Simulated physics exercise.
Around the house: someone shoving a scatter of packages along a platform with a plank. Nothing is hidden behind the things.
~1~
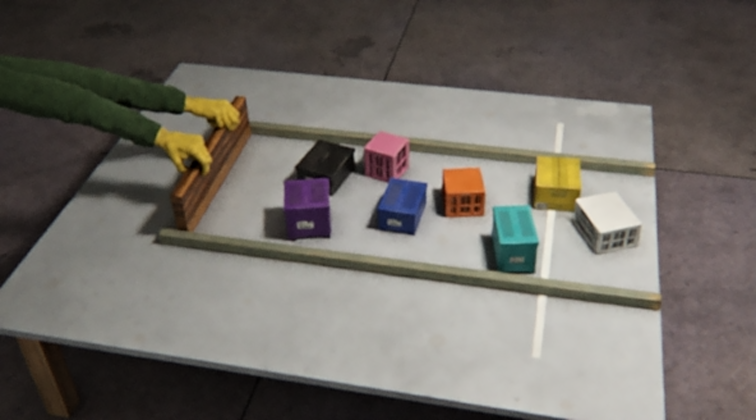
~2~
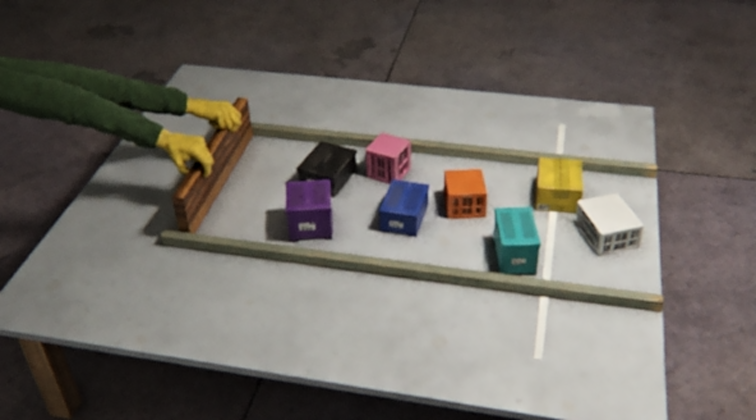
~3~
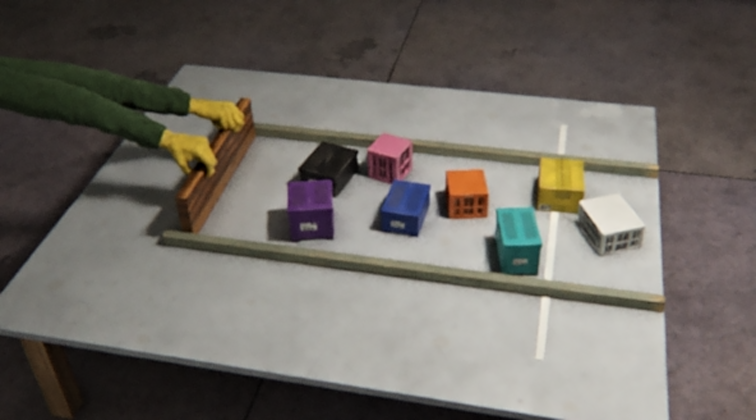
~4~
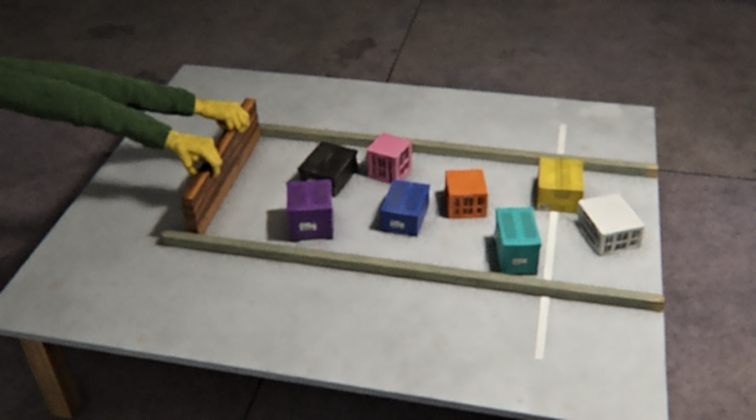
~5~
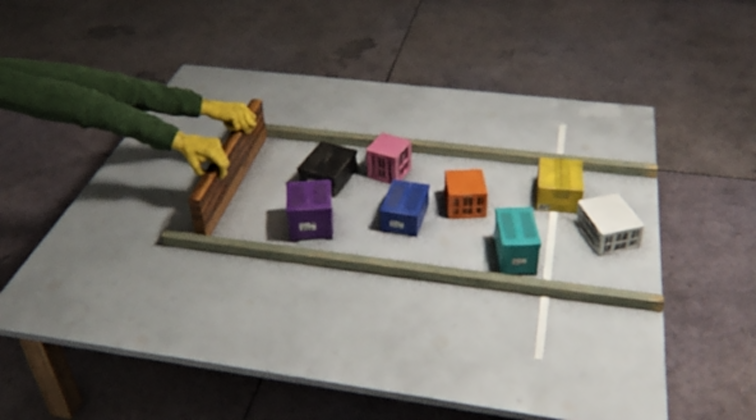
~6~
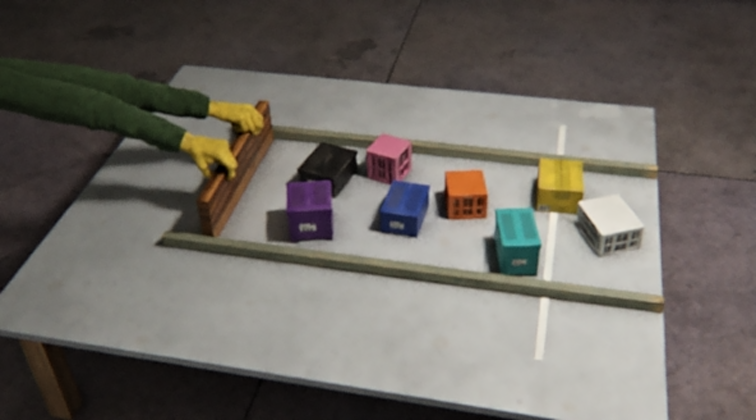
Yellow-gloved hands sliding a wooden plank slightly right across a grey tabletop, while eight colourful boxes ahead of it stay still.
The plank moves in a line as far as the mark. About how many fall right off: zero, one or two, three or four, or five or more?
The number that fall off is one or two.
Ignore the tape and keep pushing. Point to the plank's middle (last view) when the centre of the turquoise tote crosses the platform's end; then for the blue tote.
About (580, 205), and (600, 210) for the other.
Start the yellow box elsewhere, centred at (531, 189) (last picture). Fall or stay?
From there it comes down.
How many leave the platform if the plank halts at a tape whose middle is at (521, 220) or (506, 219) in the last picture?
The counts: 0 and 0.
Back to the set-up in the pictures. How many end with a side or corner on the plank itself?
It touches 2.
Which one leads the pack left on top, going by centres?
It is the white crate.
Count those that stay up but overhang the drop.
That would be 2.
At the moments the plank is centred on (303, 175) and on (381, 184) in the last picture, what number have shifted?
At the one place 2, at the other 5.
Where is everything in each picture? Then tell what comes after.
The first picture shows white crate (606, 223); yellow box (557, 184); turquoise tote (514, 240); plank (214, 163); tape (551, 222).
The second picture shows yellow box (559, 185); purple tote (310, 211).
The third picture shows turquoise tote (517, 241); blue tote (406, 208).
The fourth picture shows white crate (609, 224); orange crate (466, 194).
The fifth picture shows yellow box (560, 185); black tote (328, 169).
The sixth picture shows white crate (609, 225); yellow box (560, 186); turquoise tote (517, 242); plank (239, 167); tape (553, 224).
Soon after, none off yet; white crate at rest near (609, 225); yellow box at rest near (560, 186); turquoise tote at rest near (517, 242).
After that, none off yet; white crate at rest near (609, 225); yellow box displaced about its own width near (603, 181); turquoise tote displaced about its own width near (566, 253).
In the end, the number that fall off is one or two; gone, yellow box.
